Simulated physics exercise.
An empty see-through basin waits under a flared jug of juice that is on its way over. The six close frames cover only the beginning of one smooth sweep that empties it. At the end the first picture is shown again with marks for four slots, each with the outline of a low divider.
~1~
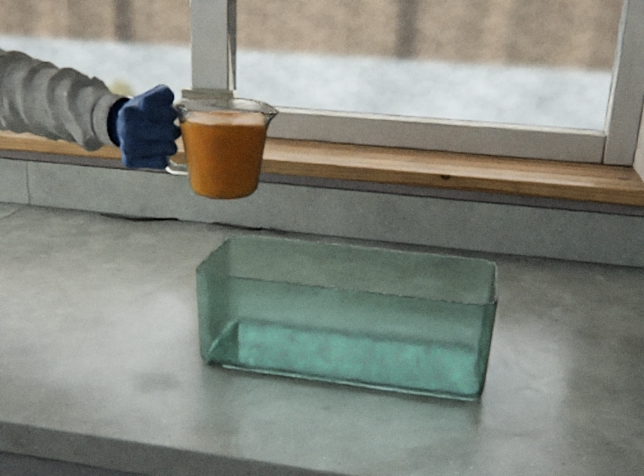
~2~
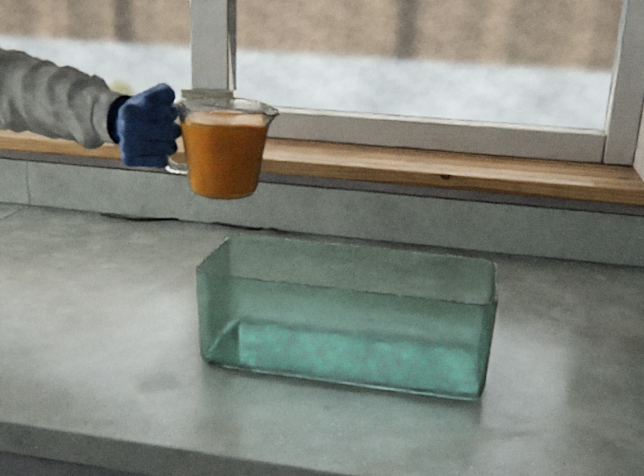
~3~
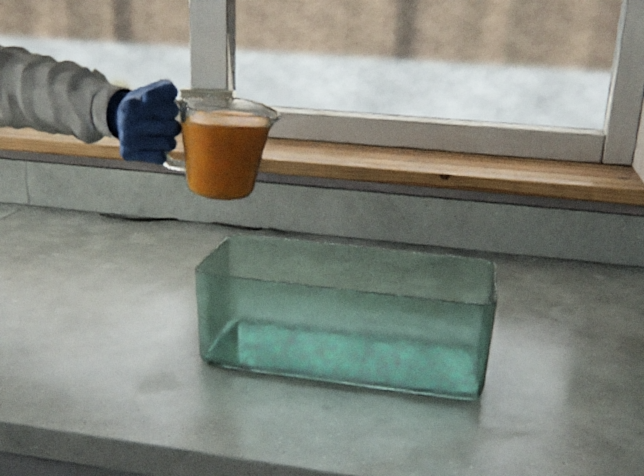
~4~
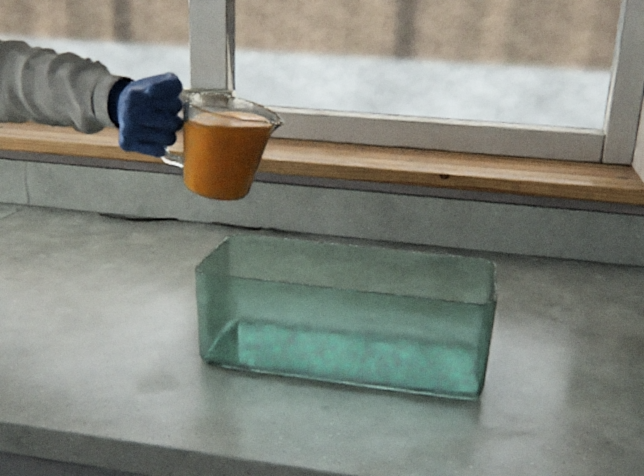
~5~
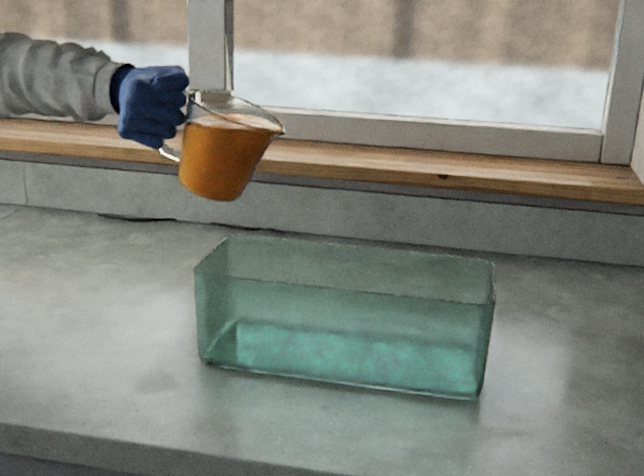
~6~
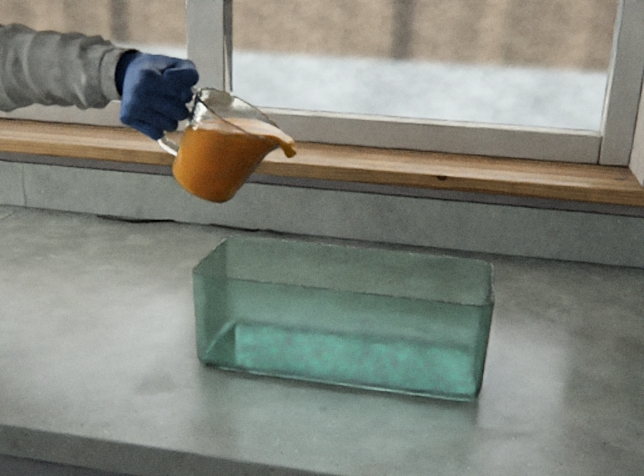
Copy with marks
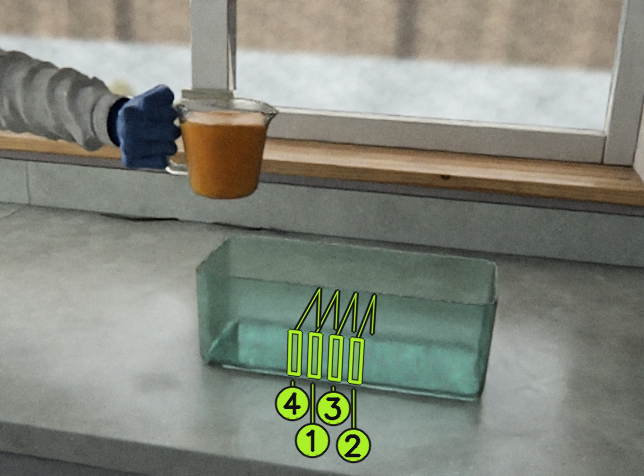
A blue-gloved hand in a grey sleeve, at the upper left, holds a clear, flared jug of orange juice above a pale grey counter, seen from slightly above with a wood-silled window behind. Below the jug, an empty, see-through green basin sits on the counter. The hand holds the jug upright, then tilts it steadily rightward until juice slips over its lip, while the view stays nearly still.
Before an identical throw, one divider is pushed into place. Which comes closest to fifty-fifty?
1 is best.
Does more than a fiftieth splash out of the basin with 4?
No, it does not.
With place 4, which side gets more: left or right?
The right side.
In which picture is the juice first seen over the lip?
Picture 6.
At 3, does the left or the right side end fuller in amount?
The left one.
On the marked copy, 1 at (312, 384); 2 at (353, 389); 3 at (333, 386); 4 at (292, 381).
Choosing 1, about 48 % ends left of the wall and 51 % right of it.
Choosing 2, about 96 % ends left of the wall and 3 % right of it.
Choosing 3, about 89 % ends left of the wall and 9 % right of it.
Choosing 4, about 18 % ends left of the wall and 81 % right of it.
